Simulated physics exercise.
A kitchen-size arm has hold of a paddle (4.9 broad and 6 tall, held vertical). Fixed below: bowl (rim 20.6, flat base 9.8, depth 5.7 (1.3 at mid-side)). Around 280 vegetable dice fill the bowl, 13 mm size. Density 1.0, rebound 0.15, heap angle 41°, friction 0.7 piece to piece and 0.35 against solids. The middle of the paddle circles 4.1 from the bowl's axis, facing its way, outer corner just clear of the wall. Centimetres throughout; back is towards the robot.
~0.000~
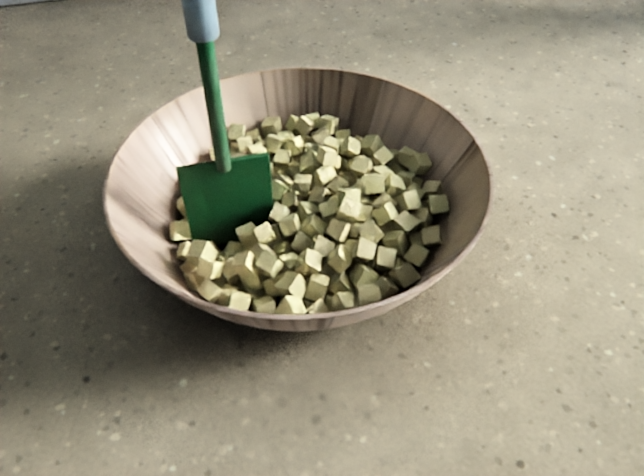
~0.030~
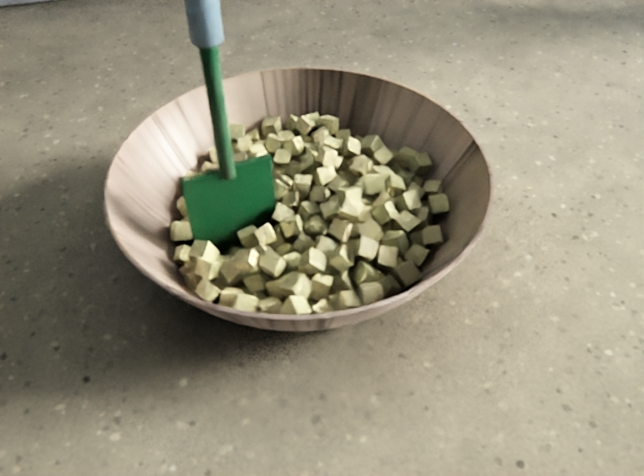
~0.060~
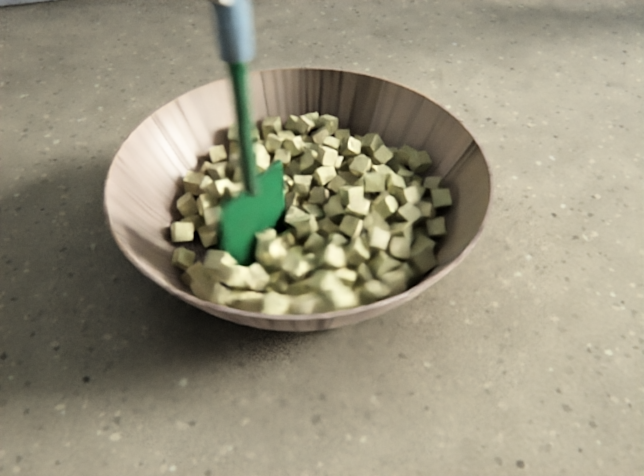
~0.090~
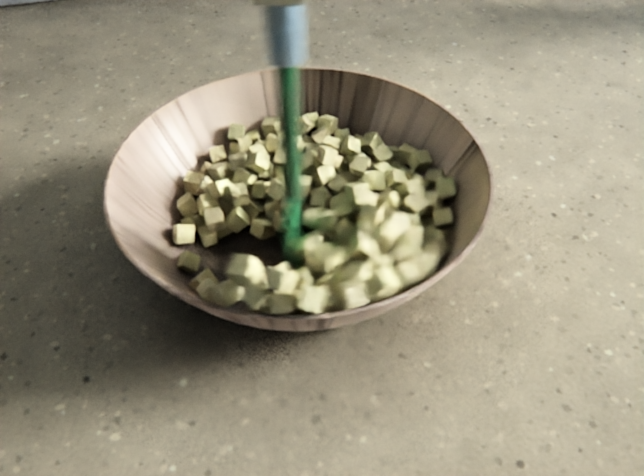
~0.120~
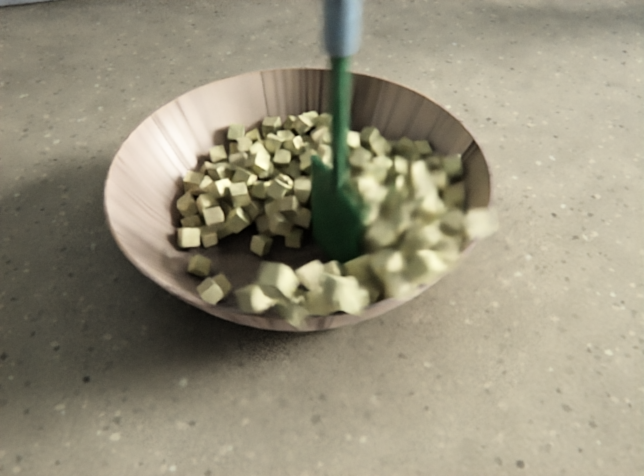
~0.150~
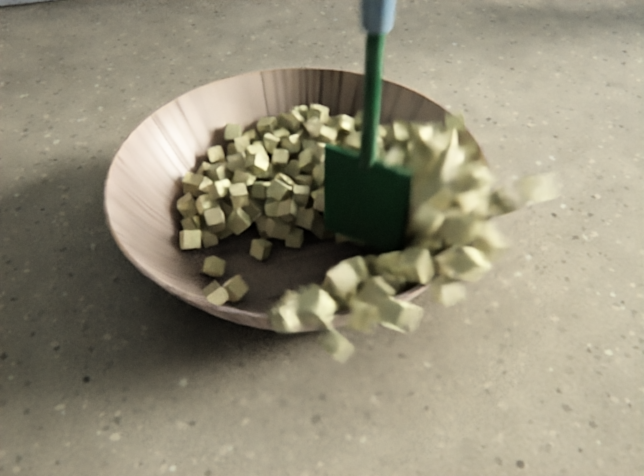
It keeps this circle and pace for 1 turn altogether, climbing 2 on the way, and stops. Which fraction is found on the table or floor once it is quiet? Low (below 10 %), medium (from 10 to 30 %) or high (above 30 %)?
Share on the table or floor: High (above 30 %).
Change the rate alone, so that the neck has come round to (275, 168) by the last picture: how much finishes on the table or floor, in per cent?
Some 10 per cent.
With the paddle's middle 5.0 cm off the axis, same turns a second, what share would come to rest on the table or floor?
It would be near 50 per cent.
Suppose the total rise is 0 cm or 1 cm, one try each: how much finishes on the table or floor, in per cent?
Some 50 and 45 per cent.
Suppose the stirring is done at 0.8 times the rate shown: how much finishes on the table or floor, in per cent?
About 30 per cent.
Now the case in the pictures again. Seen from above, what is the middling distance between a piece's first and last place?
Roughly 11 cm.
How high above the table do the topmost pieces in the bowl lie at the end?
Roughly 5.0 cm.
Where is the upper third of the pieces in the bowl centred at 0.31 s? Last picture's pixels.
Near (212, 114).
After 0.23 s, 217° round, highest piece 12 above the table; 240 in the bowl, 5 on the table or floor, 37 in flight or on the tool.
After 0.31 s, 298° round, highest piece 11 above the table; 192 in the bowl, 31 on the table or floor, 59 in flight or on the tool.
After 0.54 s, 0° round, highest piece 5 above the table; 165 in the bowl, 117 on the table or floor.
After 1.24 s, 0° round, highest piece 5 above the table; 165 in the bowl, 117 on the table or floor.
In the end, 165 in the bowl, 117 on the table or floor. That is 41 % on the table or floor.
